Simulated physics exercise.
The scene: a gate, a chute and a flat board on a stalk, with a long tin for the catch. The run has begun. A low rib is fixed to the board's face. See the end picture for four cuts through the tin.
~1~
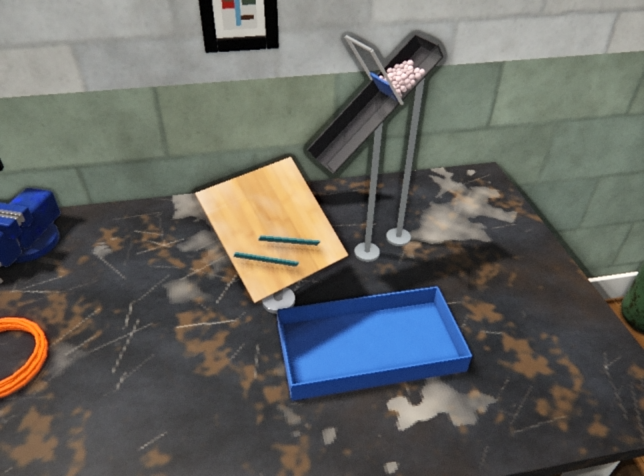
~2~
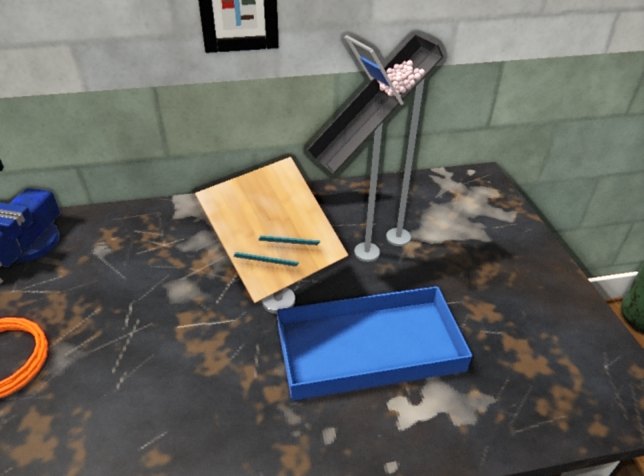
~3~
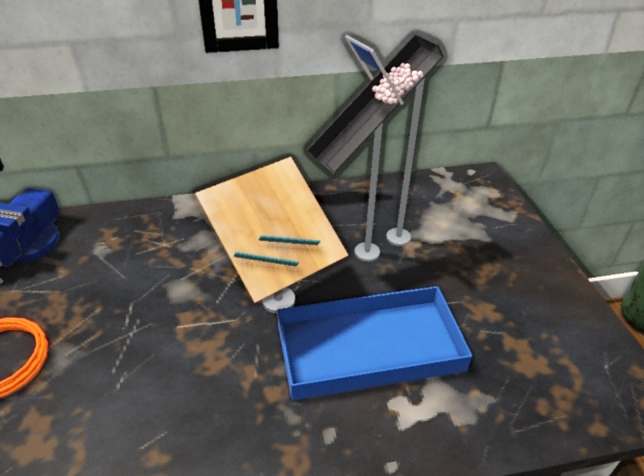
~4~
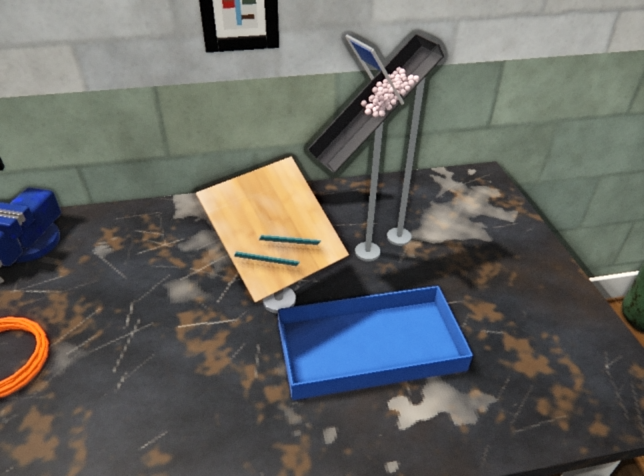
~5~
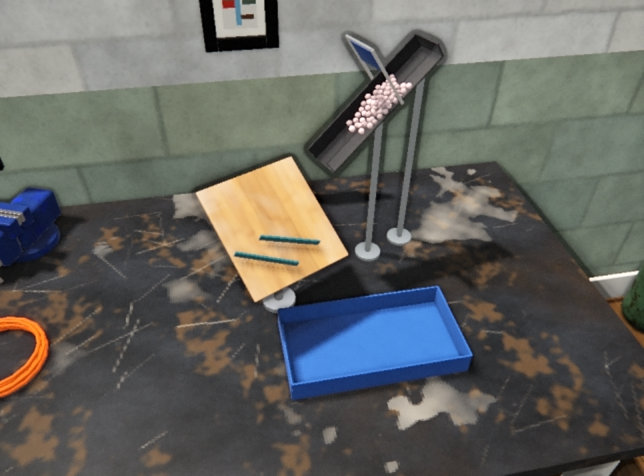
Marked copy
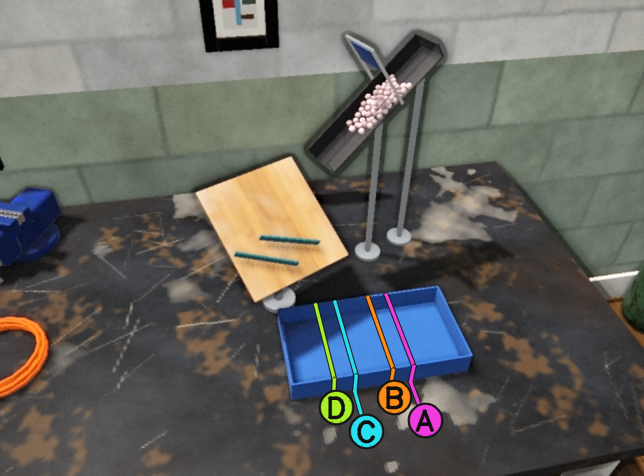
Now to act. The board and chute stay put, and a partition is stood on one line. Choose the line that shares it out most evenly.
B beats the others.
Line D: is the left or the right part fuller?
More lands on the right.
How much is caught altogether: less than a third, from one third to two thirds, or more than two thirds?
It is more than two thirds.
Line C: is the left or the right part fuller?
More lands on the right.
On the marked copy, line A crosses the front rim at (413, 365); line B crosses the front rim at (393, 368); line C crosses the front rim at (355, 374); line D crosses the front rim at (334, 378).
With A, of what is caught, all but a few on the left of the divider, a small share on the right.
With B, of what is caught, close to half on the left of the divider, close to half on the right.
With C, of what is caught, a small share on the left of the divider, all but a few on the right.
With D, of what is caught, only a few on the left of the divider, all but a few on the right.
